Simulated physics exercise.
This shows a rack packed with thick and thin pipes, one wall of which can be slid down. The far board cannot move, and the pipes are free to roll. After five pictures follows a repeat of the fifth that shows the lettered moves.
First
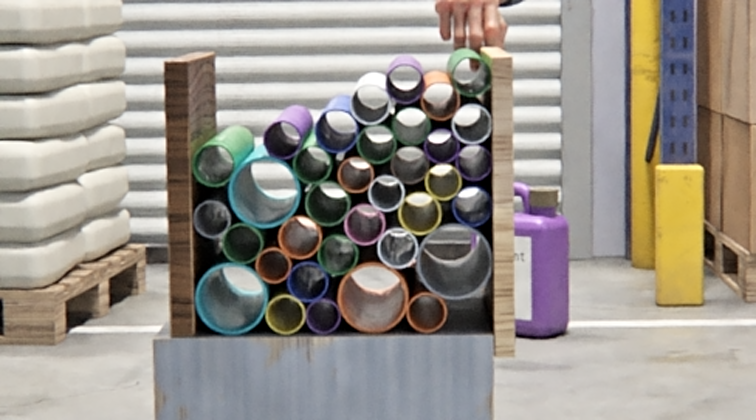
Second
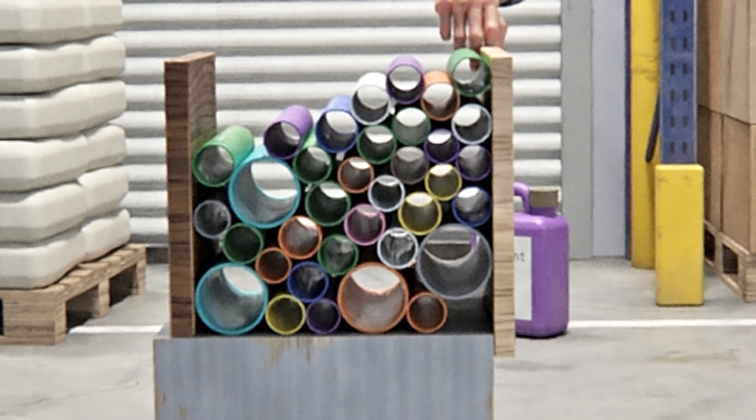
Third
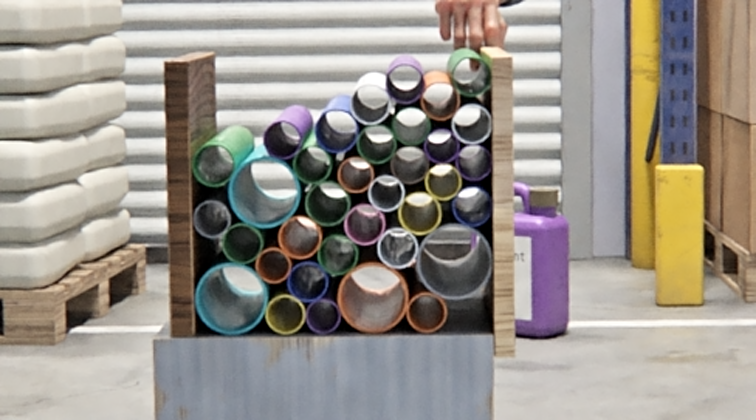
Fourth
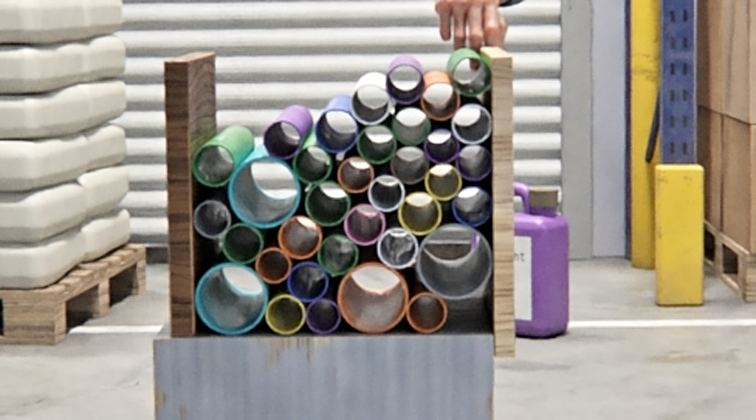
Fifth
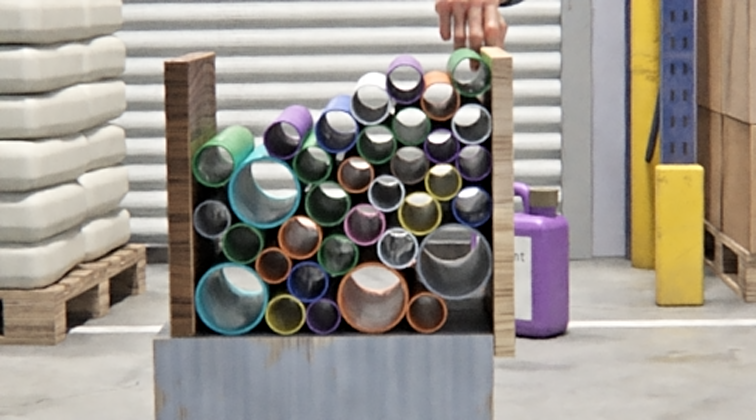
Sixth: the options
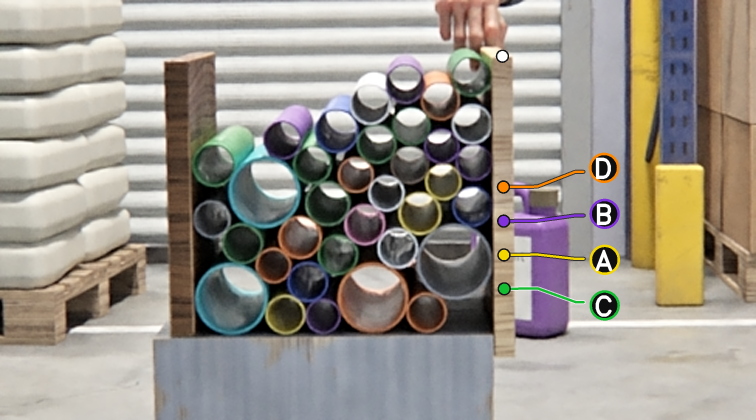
In a warehouse, a hand rested at the top right of a wooden-sided rack packed with thick and thin colourful pipes, and neither the hand nor the pipes visibly moved.
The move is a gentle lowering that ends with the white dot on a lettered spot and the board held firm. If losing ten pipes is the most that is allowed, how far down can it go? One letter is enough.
The last mark within the limit is B.
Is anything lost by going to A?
Yes.
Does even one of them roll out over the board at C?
At C: Yes.
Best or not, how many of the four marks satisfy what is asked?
Two of them.
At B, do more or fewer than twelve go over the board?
At B, fewer than twelve.
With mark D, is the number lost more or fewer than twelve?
Fewer than twelve.
On the copy, A at (504, 255); B at (504, 221); C at (504, 288); D at (504, 187); the white dot at (503, 57).
On B. First, top of the board (492, 139).
Then, top of the board (493, 220).
Finally, top of the board (493, 220), about seven out over the board.
By contrast, A more than ten out over the board; C more than ten out over the board; D three out over the board.
